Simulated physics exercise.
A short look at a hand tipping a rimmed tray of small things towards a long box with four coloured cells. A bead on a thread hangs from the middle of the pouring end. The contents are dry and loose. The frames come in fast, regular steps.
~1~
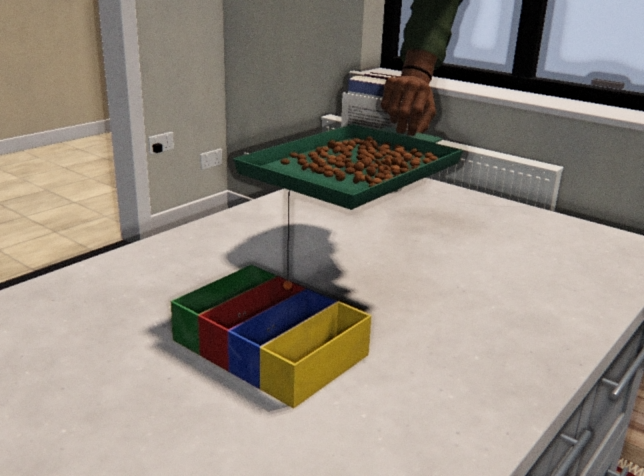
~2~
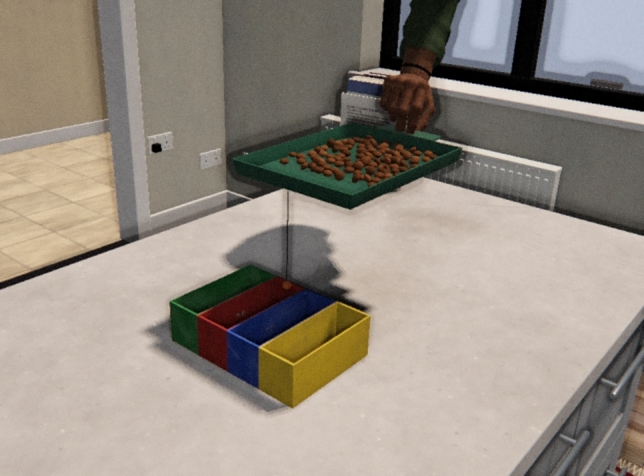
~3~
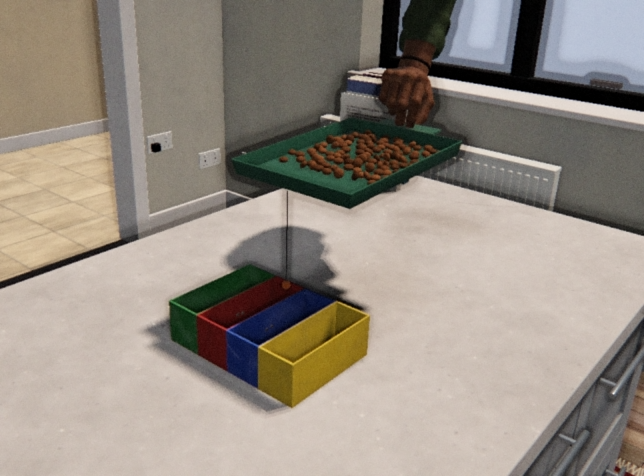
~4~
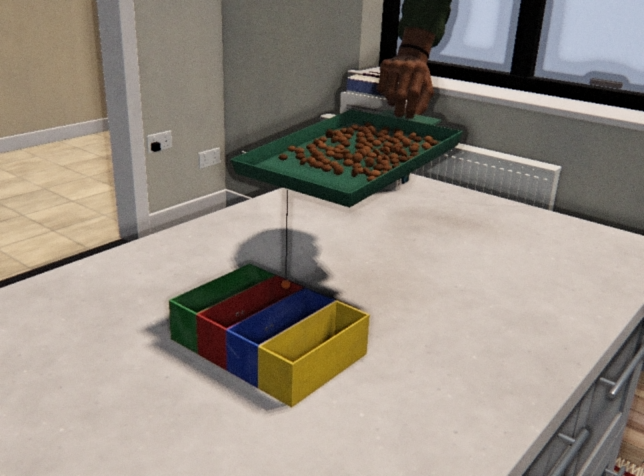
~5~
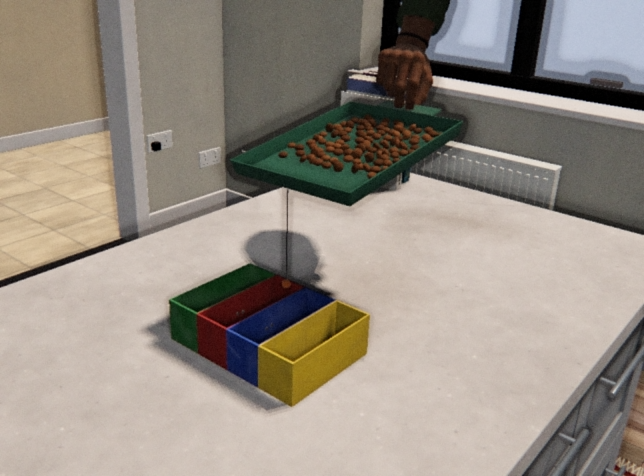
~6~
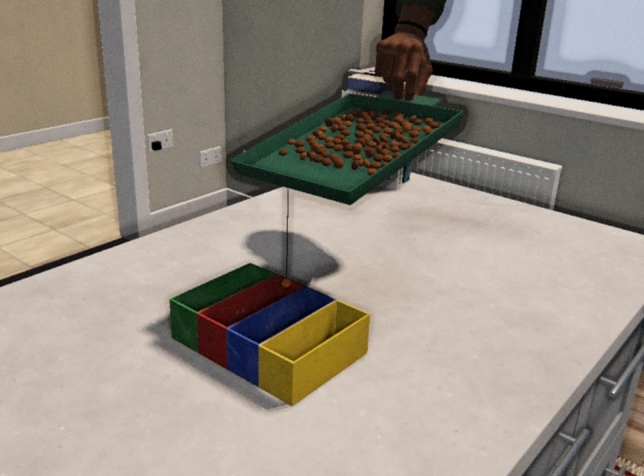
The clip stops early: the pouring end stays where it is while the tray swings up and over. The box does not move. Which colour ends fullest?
Most goes to the green cell.
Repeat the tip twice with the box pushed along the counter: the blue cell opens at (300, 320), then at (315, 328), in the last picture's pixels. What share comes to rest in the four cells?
The first gives 80 %, the second 50 %.
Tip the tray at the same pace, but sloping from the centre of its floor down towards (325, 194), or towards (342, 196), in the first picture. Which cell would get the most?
The first try: The cell in yellow. The second: The yellow cell.
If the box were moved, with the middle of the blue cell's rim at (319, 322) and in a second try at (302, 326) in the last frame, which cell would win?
At the first place that green cell, at the second the green cell.
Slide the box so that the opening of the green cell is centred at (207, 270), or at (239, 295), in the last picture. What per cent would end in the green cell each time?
The first gives 0 %, the second 40 %.
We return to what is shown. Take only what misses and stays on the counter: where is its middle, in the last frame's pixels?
Around (130, 309).
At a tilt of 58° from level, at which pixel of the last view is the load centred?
Close to (274, 163).
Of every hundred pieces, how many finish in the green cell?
Near 40 %.
Just after the last frame, tray tipped steeply; almost all on the tray; just a few in the green cell; about a tenth falling or outside the box.
A moment on, tray tipped right over; roughly half on the tray; roughly a quarter in the green cell; about a tenth in the blue cell; about a tenth in the red cell; just a few in the yellow cell; roughly a quarter falling or outside the box.
Further on, tray tipped past a quarter turn; roughly half in the green cell; roughly a quarter in the red cell; roughly a quarter in the blue cell; just a few in the yellow cell; about a tenth falling or outside the box.
When it is over, tray tipped past a quarter turn; roughly half in the green cell; roughly a quarter in the red cell; roughly a quarter in the blue cell; just a few in the yellow cell; about a tenth outside the box.
